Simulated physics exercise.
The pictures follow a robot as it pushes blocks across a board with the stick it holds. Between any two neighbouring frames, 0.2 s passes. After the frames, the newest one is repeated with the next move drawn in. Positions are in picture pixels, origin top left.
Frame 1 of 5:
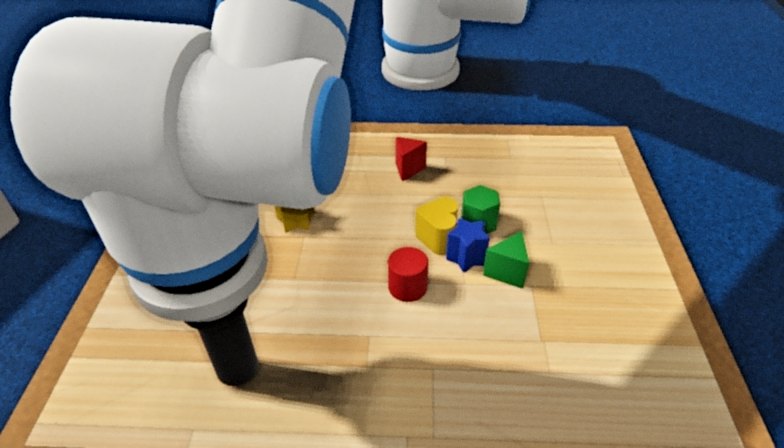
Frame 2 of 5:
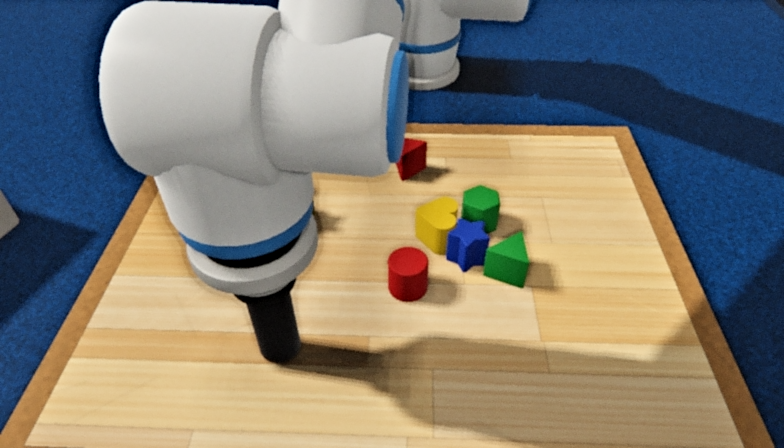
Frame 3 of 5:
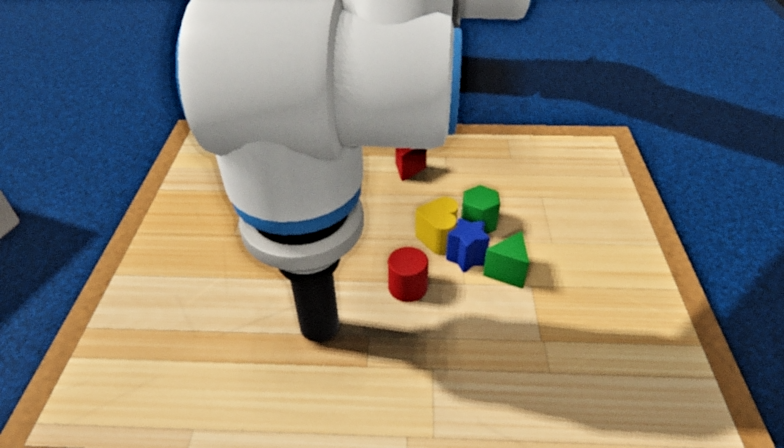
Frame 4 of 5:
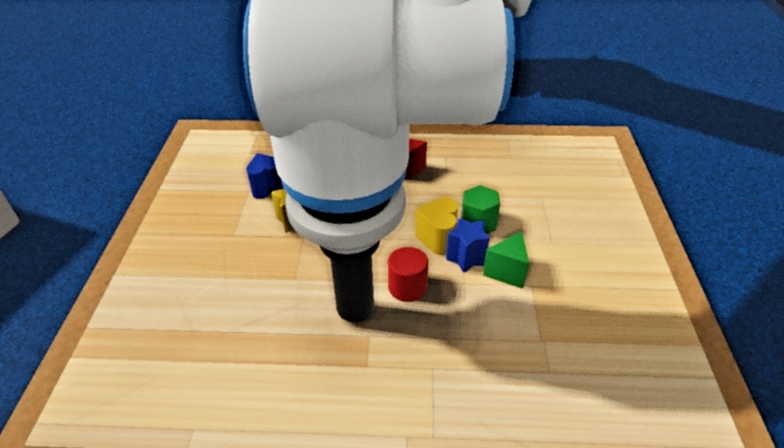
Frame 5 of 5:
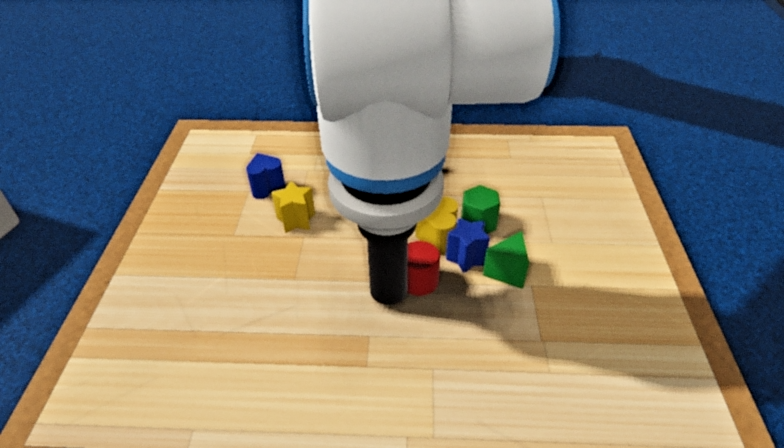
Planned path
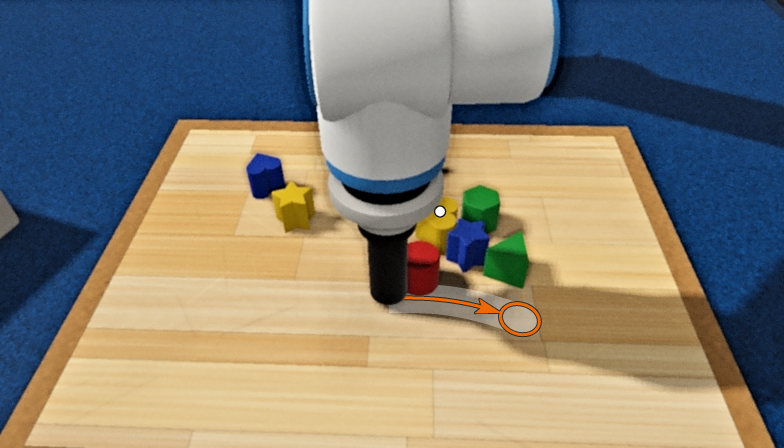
The clip opens with a white robot arm holding a black stick at the lower left of a wooden board scattered with coloured blocks. The arm sweeps the stick right and slightly away from the viewer, uncovering blue and yellow blocks at left, then nudges the red cylinder slightly right.
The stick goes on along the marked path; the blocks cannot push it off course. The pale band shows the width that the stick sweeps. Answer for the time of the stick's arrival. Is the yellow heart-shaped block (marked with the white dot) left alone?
My answer is yes.
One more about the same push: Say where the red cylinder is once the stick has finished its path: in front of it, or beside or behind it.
The block gets away.
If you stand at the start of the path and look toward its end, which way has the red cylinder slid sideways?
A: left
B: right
A: Left.
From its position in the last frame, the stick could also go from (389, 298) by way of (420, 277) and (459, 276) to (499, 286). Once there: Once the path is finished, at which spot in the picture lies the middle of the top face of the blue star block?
It will end up at (520, 211).
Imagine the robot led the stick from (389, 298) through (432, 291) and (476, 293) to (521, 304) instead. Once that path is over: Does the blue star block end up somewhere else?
I believe so.
Path on the board, from (389, 298) by way of (432, 299) and (476, 306) to (520, 319); the dot is on the yellow heart-shaped block.
What follows on the original path. One third of the way, stick at (434, 292); red cylinder at (445, 244); blue star block at (471, 228).
Two thirds of the way, stick at (478, 299); red cylinder at (446, 244); blue star block at (472, 228).
At the end, stick at (522, 312); red cylinder at (446, 244); yellow heart-shaped block in place; blue star block at (472, 228).
